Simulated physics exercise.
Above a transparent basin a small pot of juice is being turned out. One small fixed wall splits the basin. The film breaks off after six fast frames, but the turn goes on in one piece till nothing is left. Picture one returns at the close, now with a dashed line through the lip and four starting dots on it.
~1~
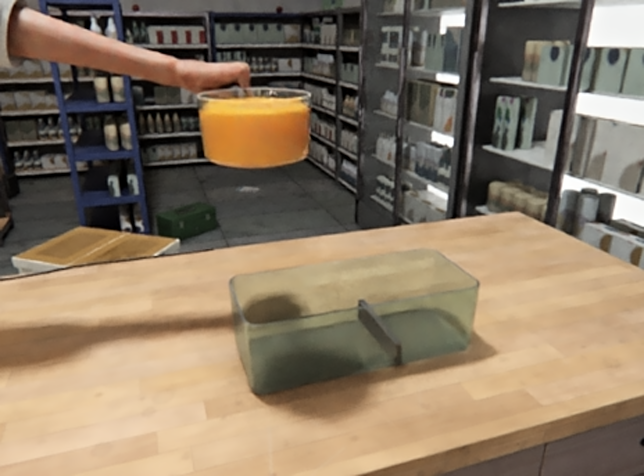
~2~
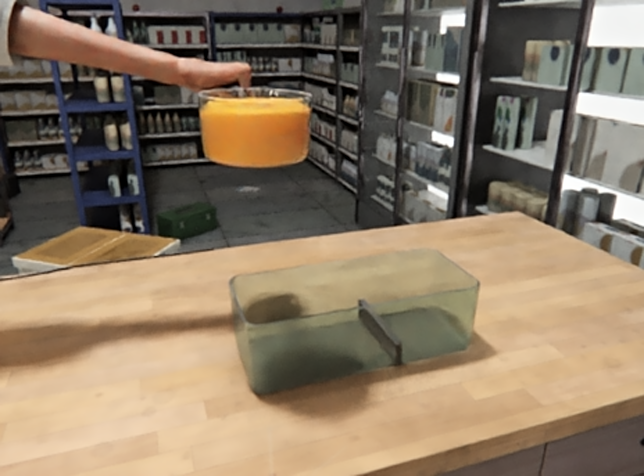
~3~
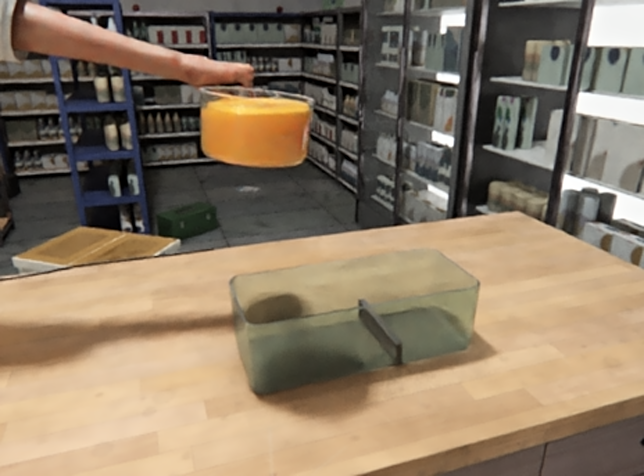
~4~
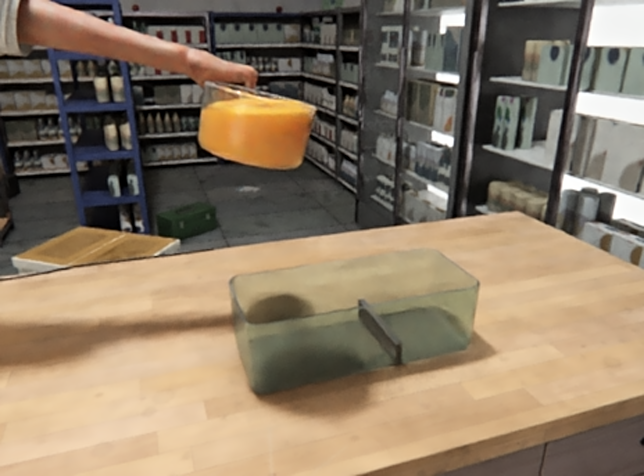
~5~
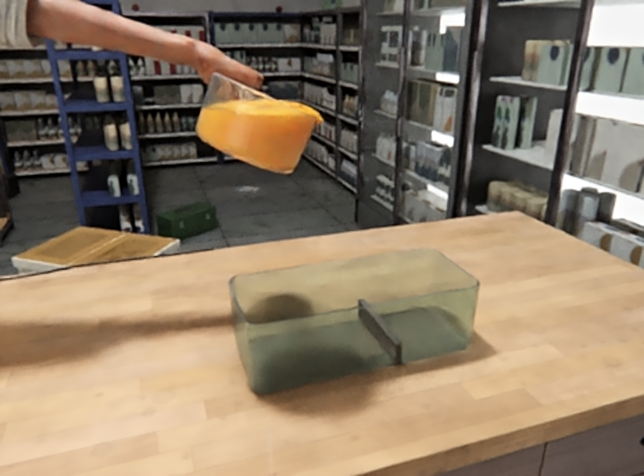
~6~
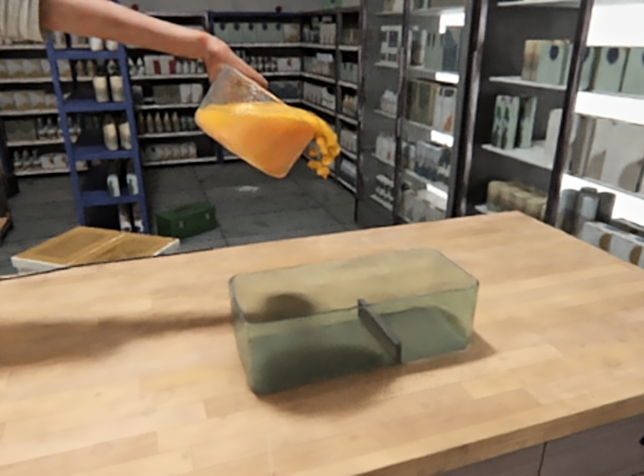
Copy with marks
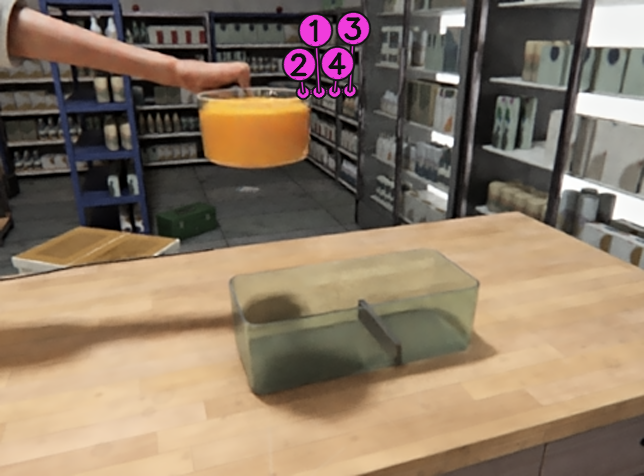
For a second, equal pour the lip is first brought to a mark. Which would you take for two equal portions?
Best: 1.
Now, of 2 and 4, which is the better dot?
That would be 4.
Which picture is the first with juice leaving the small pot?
Picture 5.
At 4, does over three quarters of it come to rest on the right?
No, it does not.
In magenta, 1 at (319, 91); 2 at (303, 92); 3 at (349, 90); 4 at (334, 91).
With 1, about 49 % ends left of the wall and 48 % right of it; 3 % is lost outside.
With 2, about 69 % ends left of the wall and 28 % right of it; 3 % is lost outside.
With 3, about 34 % ends left of the wall and 64 % right of it.
With 4, about 38 % ends left of the wall and 59 % right of it.
